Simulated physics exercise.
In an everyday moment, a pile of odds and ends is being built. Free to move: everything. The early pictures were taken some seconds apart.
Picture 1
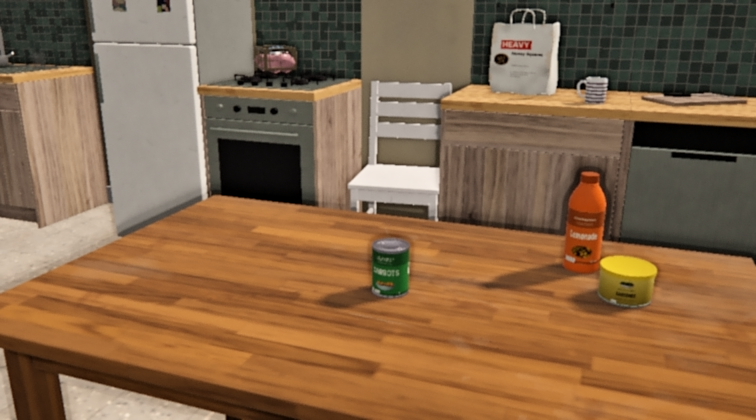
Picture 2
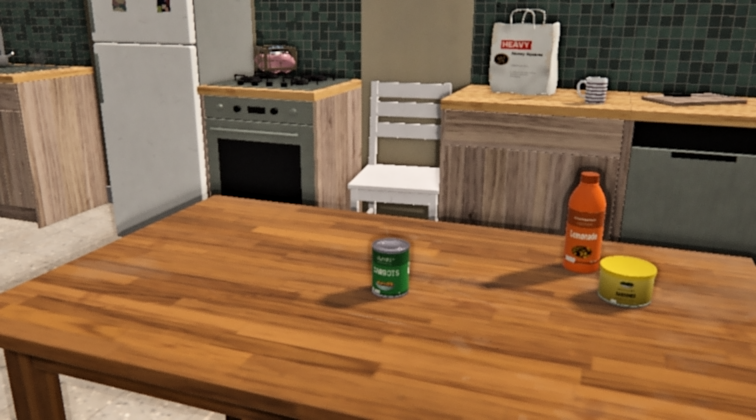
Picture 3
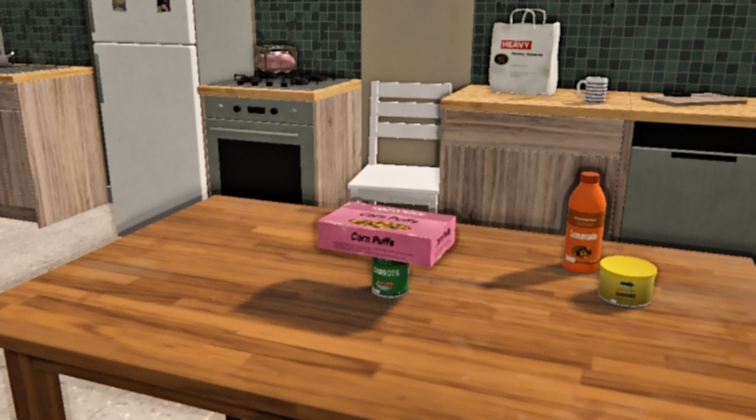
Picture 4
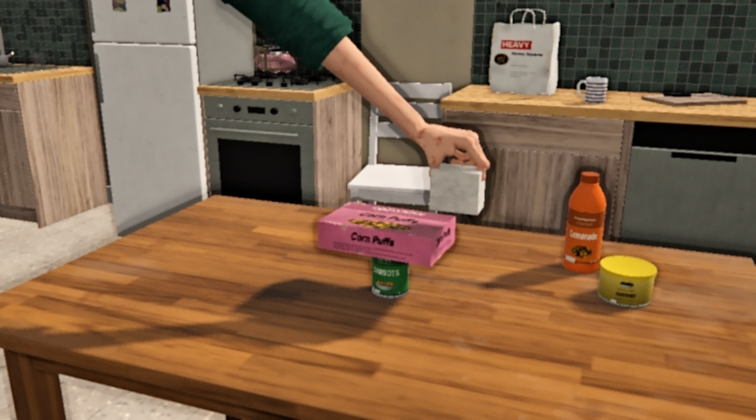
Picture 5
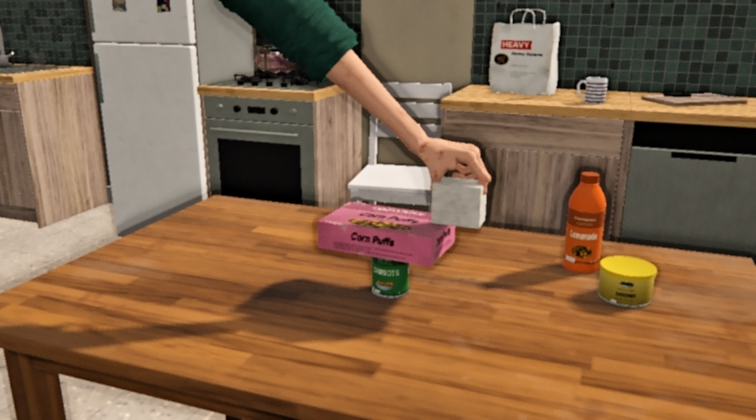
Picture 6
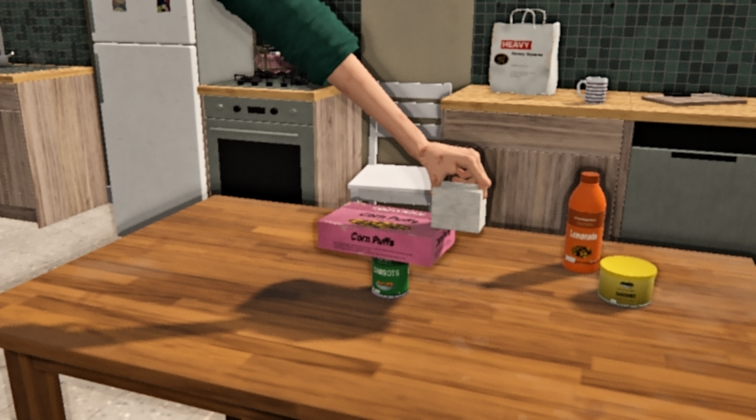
Pink packet appearing on top of a green can on a wooden table, then a hand lowering a white block slightly at its right end.
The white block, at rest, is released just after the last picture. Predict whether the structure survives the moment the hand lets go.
The structure falls down.
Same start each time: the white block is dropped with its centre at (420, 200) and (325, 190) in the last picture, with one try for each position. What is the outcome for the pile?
On the first release the pile stays intact, while on the second it caves in.
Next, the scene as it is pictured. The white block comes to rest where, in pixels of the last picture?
Look around (485, 273) in the final frame.
Then, 0.30 s later than the last frame, white block now fallen.
Then, 0.40 s later than the last frame, things are still on the move.
When it is over, fallen, white block; the other 4 as before. End places, in pixels of the last picture, white block near (485, 273). The pile gives way.
